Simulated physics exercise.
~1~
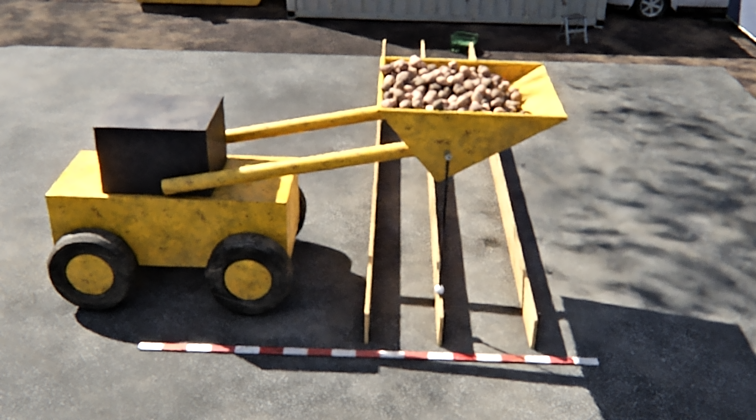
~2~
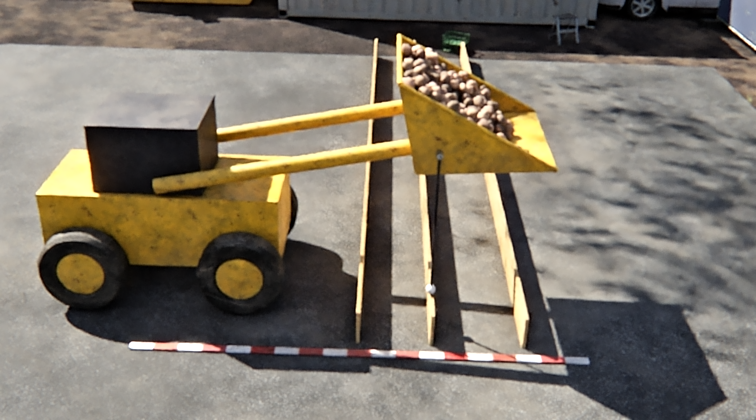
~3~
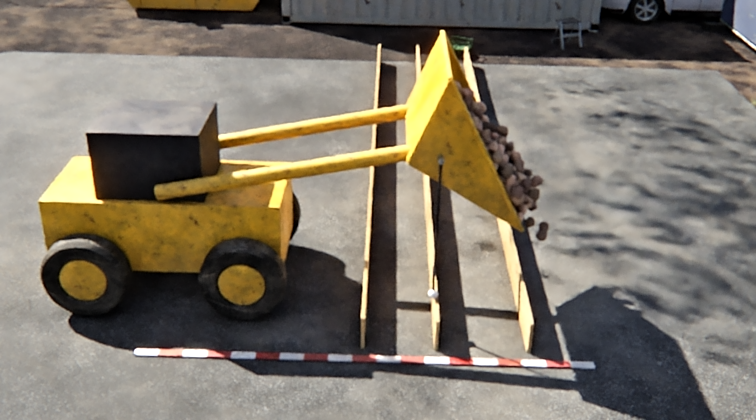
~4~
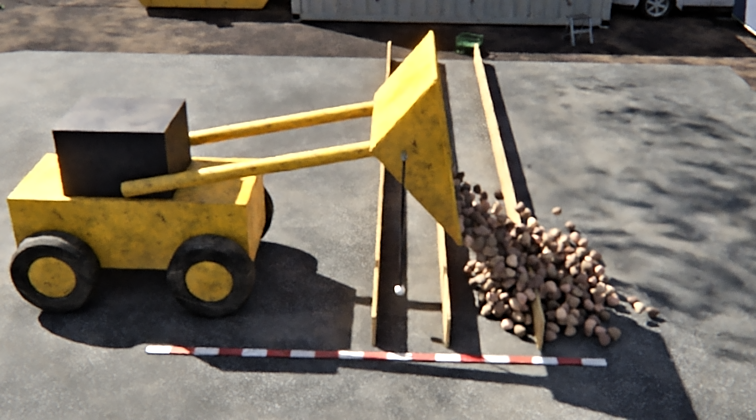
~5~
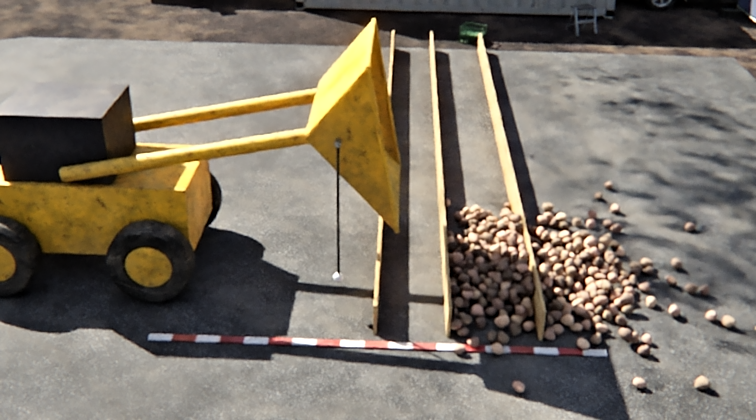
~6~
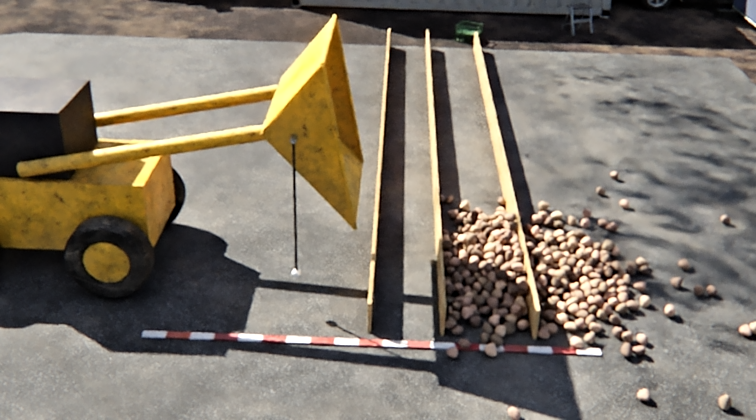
A yellow loader tipped its raised bucket and poured brown cobbles onto the ground around the farthest plank, then rolled back to the left with the bucket empty, leaving a heap on both sides of that plank and a few stones scattered to the right.
